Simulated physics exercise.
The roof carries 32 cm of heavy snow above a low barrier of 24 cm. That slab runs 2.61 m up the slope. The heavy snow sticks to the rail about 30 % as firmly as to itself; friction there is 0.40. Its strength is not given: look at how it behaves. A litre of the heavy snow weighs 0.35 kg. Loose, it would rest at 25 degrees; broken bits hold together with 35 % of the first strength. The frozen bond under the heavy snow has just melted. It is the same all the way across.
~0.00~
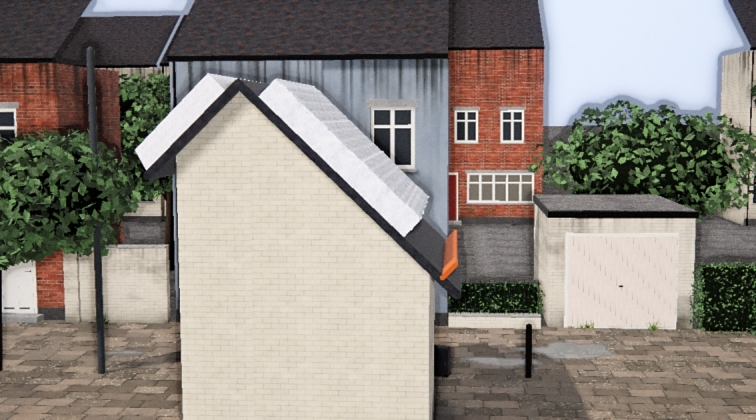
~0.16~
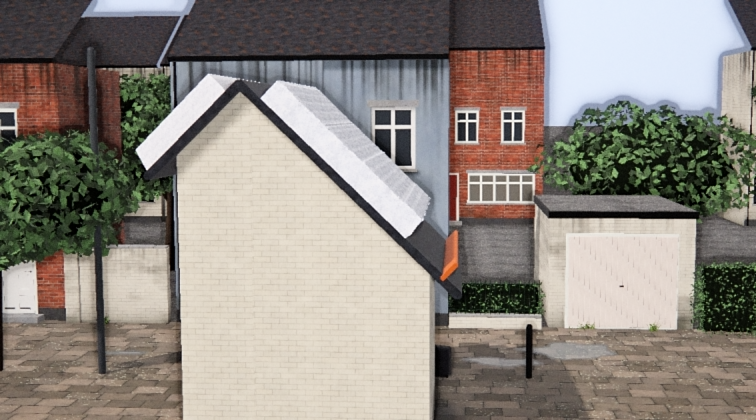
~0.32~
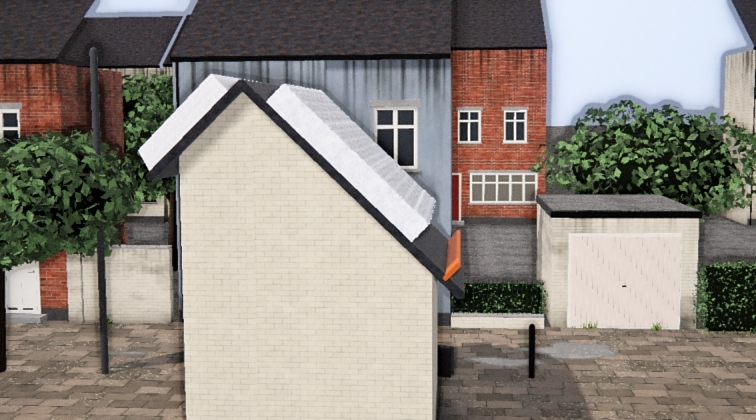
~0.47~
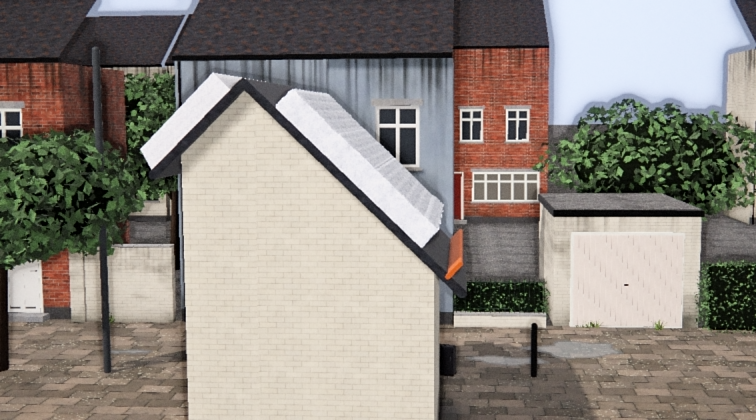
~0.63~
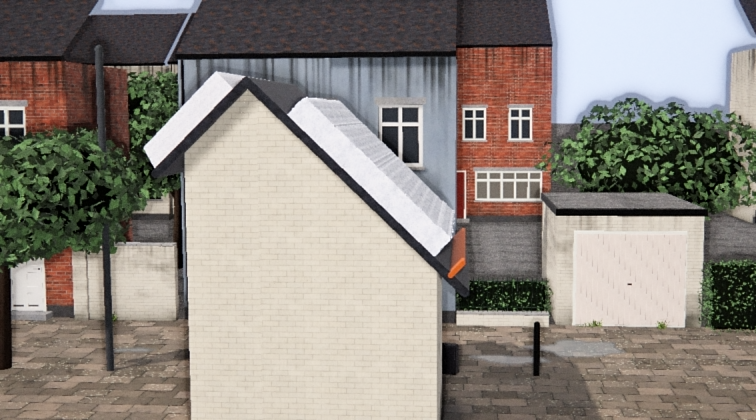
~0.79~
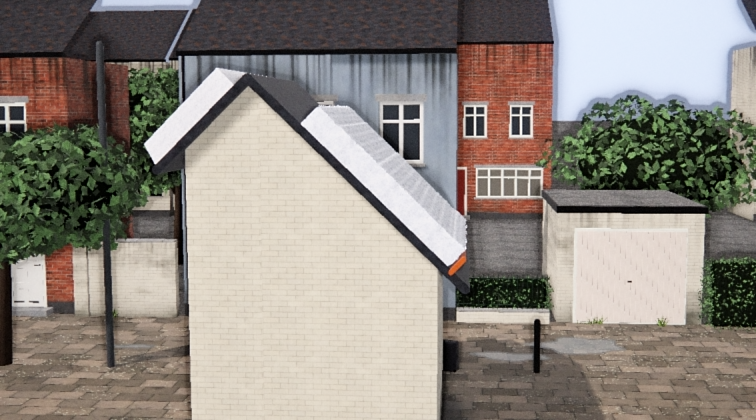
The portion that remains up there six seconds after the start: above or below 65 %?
The portion that remains up there six seconds after the start is above 65 %.
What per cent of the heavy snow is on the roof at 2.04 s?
Some 80 per cent.
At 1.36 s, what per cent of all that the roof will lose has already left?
About 50 %.
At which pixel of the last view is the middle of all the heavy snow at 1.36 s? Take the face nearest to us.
At about (419, 217).
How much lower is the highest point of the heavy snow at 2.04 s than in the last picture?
Roughly 0.6 m.
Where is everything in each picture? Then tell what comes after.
In the first frame, leading edge of the heavy snow at (419, 221).
In the second frame, leading edge of the heavy snow at (421, 223), its middle shifted 2.1 cm.
In the third frame, leading edge of the heavy snow at (427, 226), its middle shifted 8.8 cm.
In the fourth frame, leading edge of the heavy snow at (437, 231), its middle shifted 21 cm.
In the fifth frame, leading edge of the heavy snow at (450, 240), its middle shifted 39 cm.
In the sixth frame, leading edge of the heavy snow at (464, 251), its middle shifted 62 cm, 4 % of it past the rail, in one piece.
After 1.36 s, 89 % of the snow is on the roof.
After 2.04 s, 80 % of the snow is on the roof.
After 2.72 s, 78 % of the snow is on the roof.
After 3.40 s, 78 % of the snow is on the roof.
After 6.00 s, at the end, 78 % of the snow is on the roof.
